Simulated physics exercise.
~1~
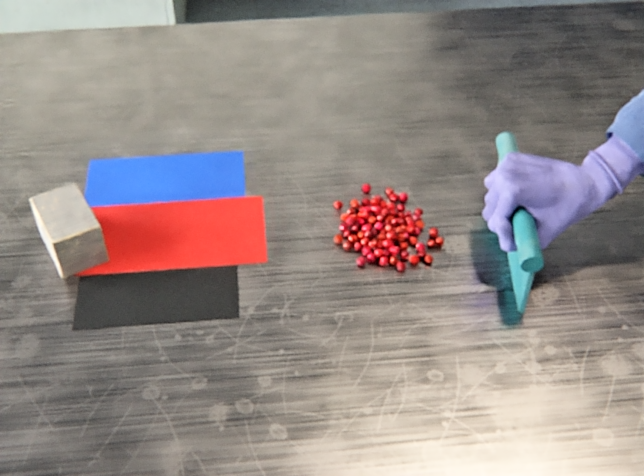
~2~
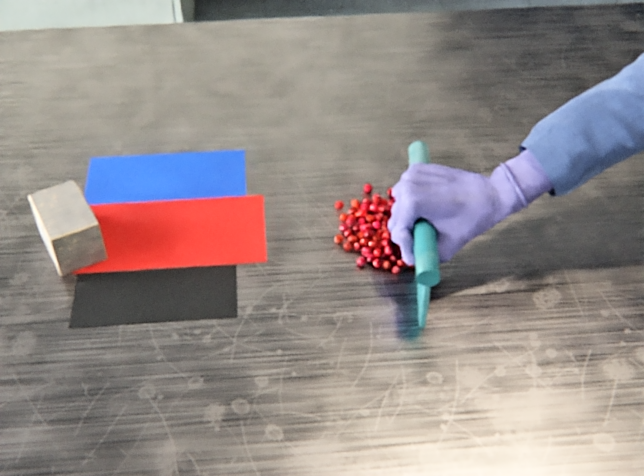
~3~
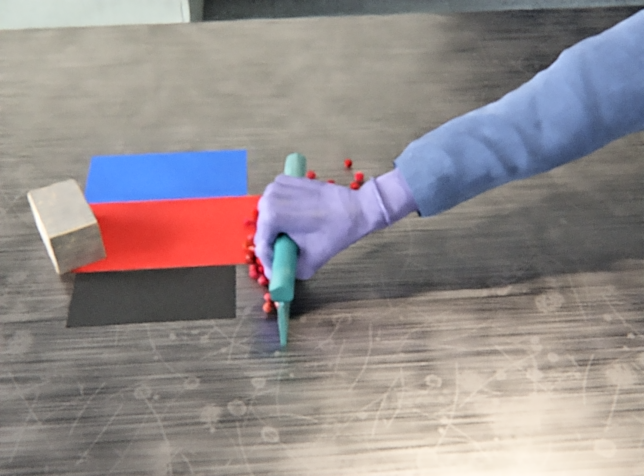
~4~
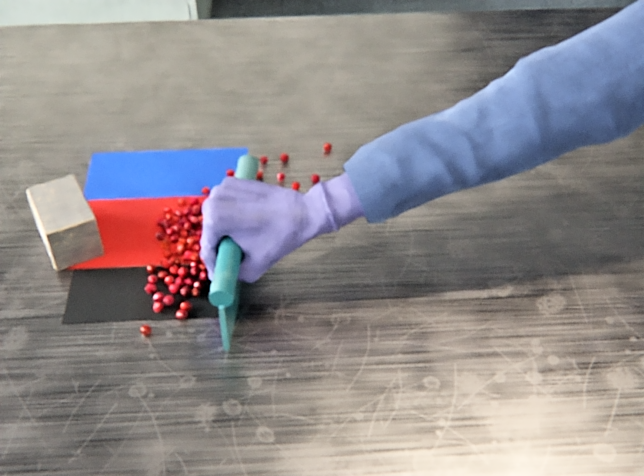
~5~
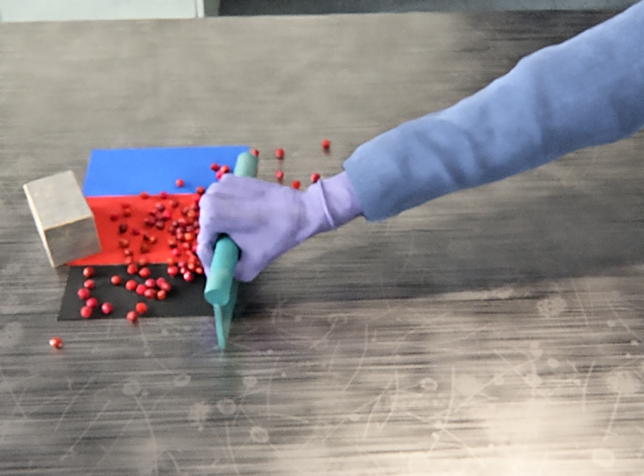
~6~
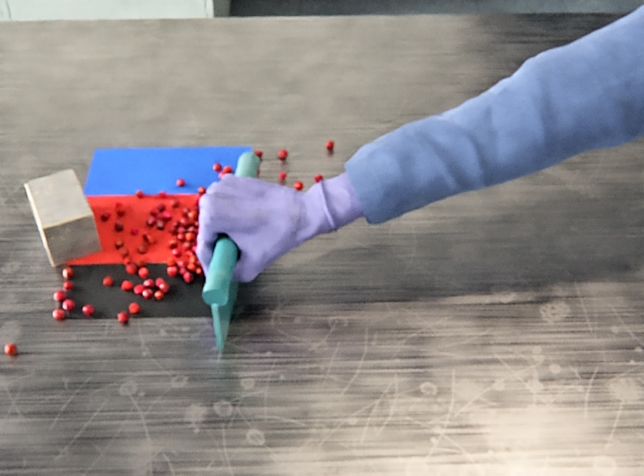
A teal scraper, gripped by a purple-gloved hand in a blue sleeve, stands at the right of a streaked grey surface seen from above at an angle. A heap of red cranberries lies mid-surface, with blue, red and black sheets and a pale block to the left. The hand sweeps the scraper left into the heap and pushes most of it onto the sheets, leaving a few behind. The scraper stops near the sheets' right edge while berries roll onward. They end scattered, mostly on red and black, with one lying farthest left, beyond the black sheet.
